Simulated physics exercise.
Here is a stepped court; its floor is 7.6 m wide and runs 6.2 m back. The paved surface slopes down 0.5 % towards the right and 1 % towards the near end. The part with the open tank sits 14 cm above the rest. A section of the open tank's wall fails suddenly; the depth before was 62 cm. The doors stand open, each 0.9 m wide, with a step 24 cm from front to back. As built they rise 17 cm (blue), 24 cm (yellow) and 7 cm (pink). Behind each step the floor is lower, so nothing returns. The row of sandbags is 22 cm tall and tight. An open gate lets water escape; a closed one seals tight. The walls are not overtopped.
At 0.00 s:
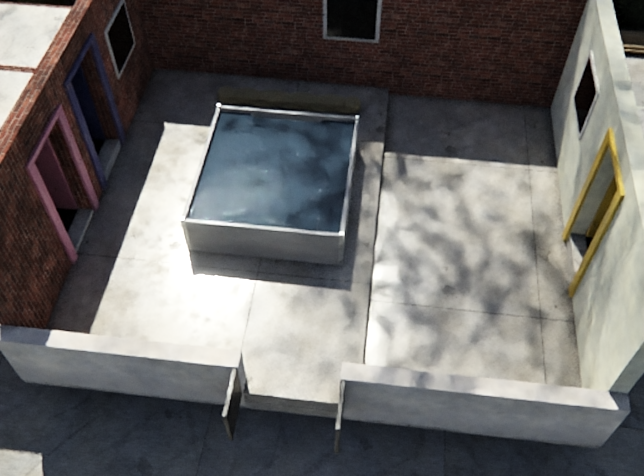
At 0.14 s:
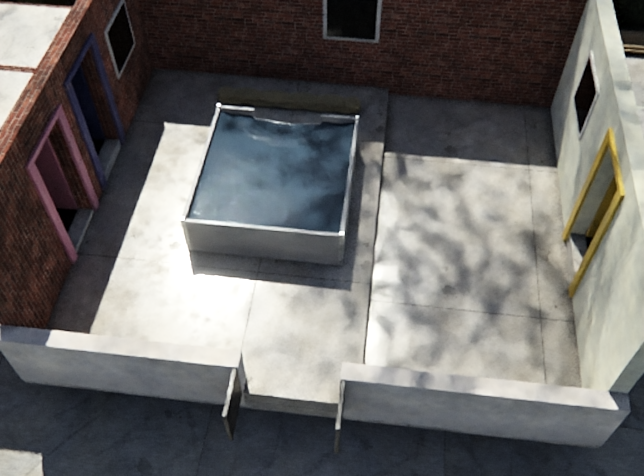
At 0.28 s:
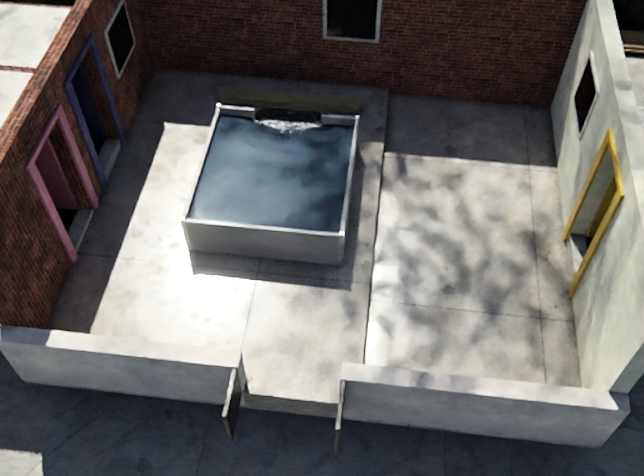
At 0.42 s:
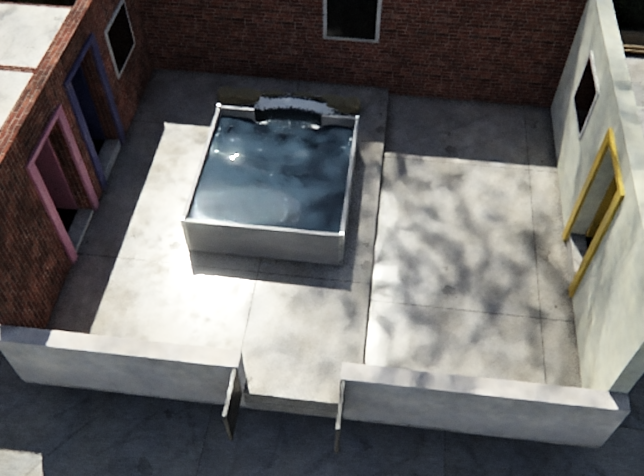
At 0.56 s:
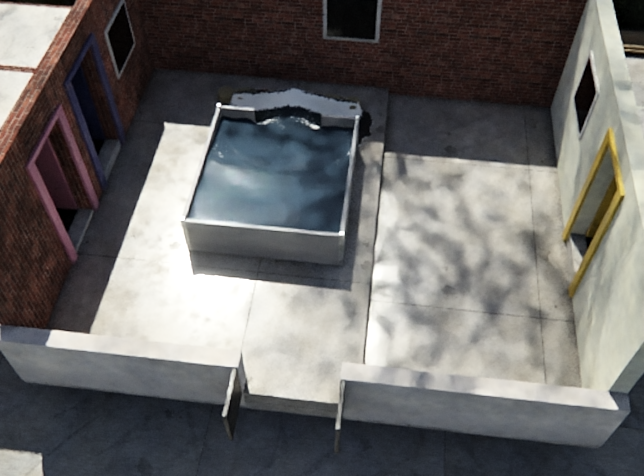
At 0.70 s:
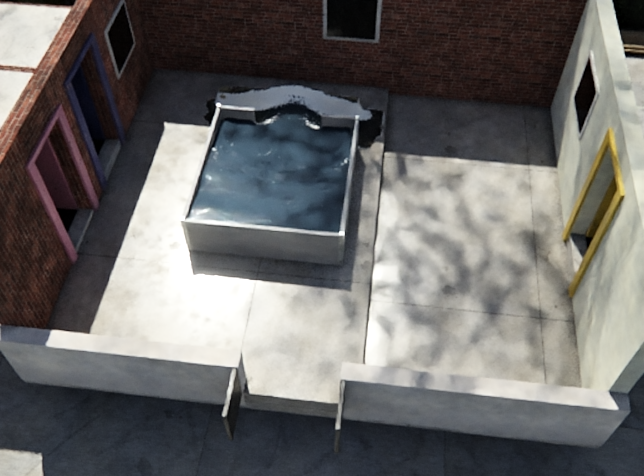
Water breaks through the far side of the open tank and spreads across the paving behind it.
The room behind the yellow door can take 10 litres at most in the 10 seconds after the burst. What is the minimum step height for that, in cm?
At least 6.5 cm or so.
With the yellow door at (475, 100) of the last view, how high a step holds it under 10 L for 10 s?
Roughly 6.5 cm.
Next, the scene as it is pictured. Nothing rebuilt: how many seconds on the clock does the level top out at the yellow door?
At about 4.5 s.
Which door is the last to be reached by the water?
Last comes the yellow one.
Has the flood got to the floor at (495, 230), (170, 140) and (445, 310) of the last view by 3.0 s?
In that order: Under water, under water, still dry.
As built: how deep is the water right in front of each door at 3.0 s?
In cm: Blue 13, yellow 2, pink 4.
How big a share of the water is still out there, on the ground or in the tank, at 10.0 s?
Roughly 98 in a hundred.
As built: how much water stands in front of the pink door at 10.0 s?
Roughly 4.5 cm deep.
After 1.4 s water covers 20 % of the floor, deepest (46 cm) near (295, 115); it has not reached the yellow door.
After 3.0 s water covers 50 % of the floor, deepest (34 cm) near (295, 115); it has not reached the yellow door.
After 10.0 s water covers 95 % of the floor, deepest (18 cm) near (489, 409); 6 cm at the yellow door, 0 litres in over its 24 cm step.
At the yellow door as built, the water arrived by 3.1 s and peaked near 10 cm at 4.6 s.
Run again over the same 10 s with other heights there, 21 litres in over 5.5 cm, 5 litres over 7.5 cm. The limit of 10 litres is kept from about 6.5 cm up.
